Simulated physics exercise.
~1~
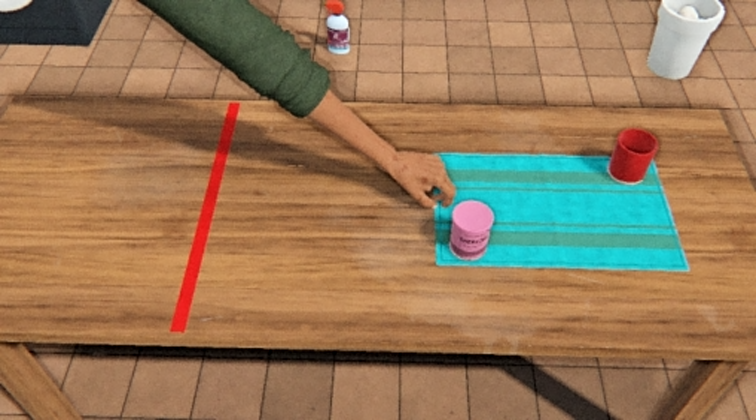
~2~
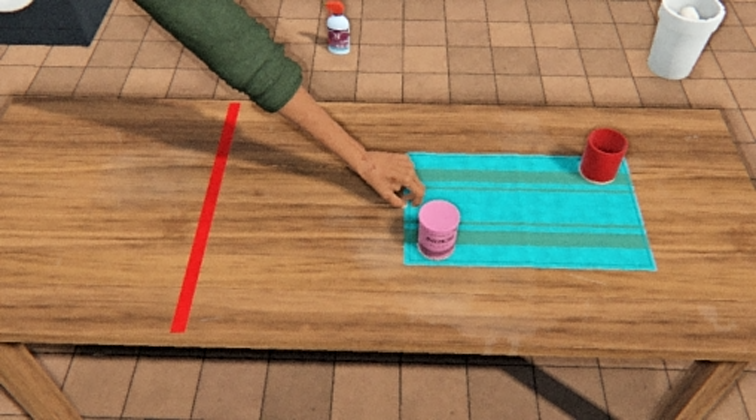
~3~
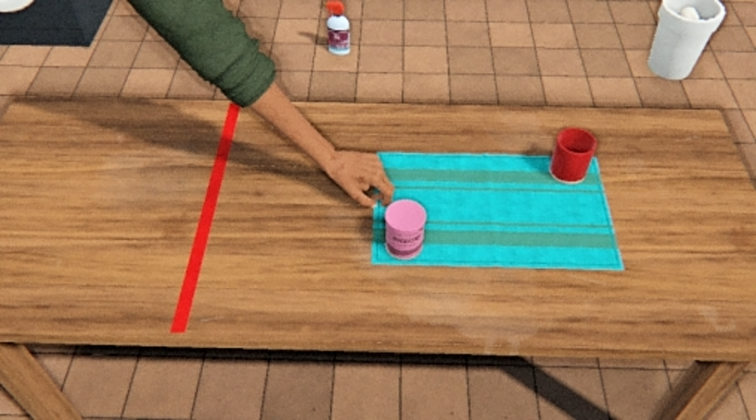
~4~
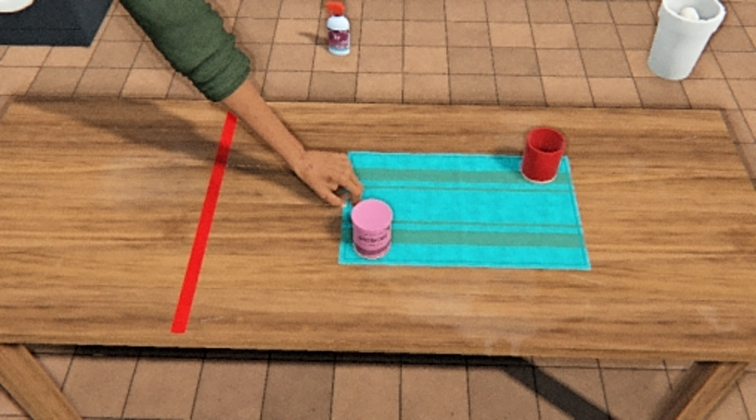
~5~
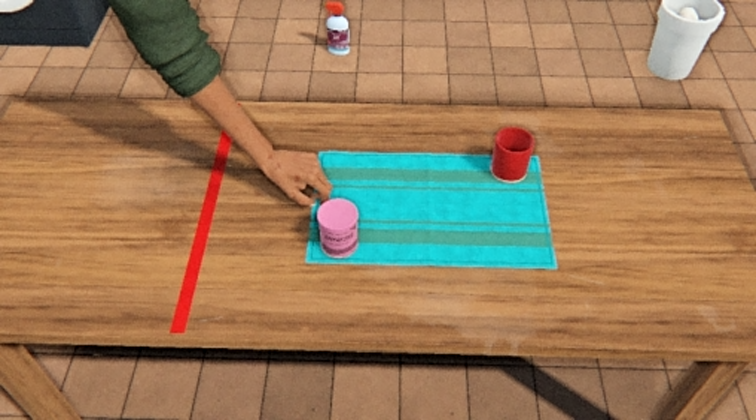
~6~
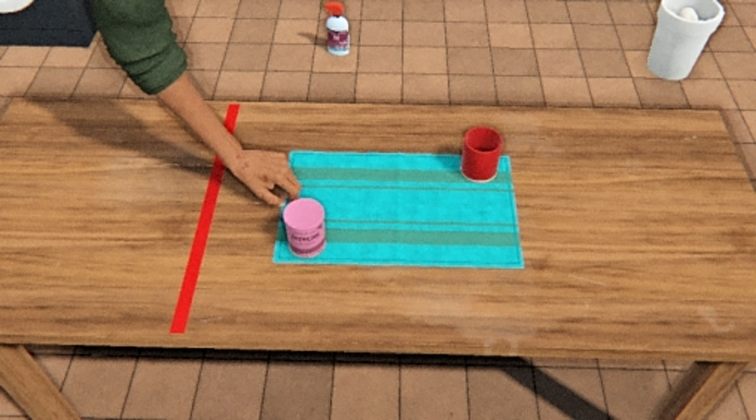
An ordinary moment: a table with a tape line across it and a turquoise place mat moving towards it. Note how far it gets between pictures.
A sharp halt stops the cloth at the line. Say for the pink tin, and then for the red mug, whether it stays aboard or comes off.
Here it is: The pink tin comes off, the red mug stays aboard.
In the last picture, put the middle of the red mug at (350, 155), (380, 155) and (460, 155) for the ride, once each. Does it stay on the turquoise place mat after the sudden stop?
It slips off the end the first time, slips off the end the second time and doesn't budge off the third time.
Then, 0.08 s past the final frame, hem short of the tape; pink tin on the cloth near (253, 228); red mug on the cloth near (433, 155).
Then, 0.19 s past the final frame, hem at the tape; pink tin ahead of the hem near (185, 227); red mug on the cloth near (371, 154).
When it is over, hem at the tape; pink tin ahead of the hem near (99, 226); red mug on the cloth near (265, 151). The pink tin leaves the cloth and the red mug stays on the cloth.
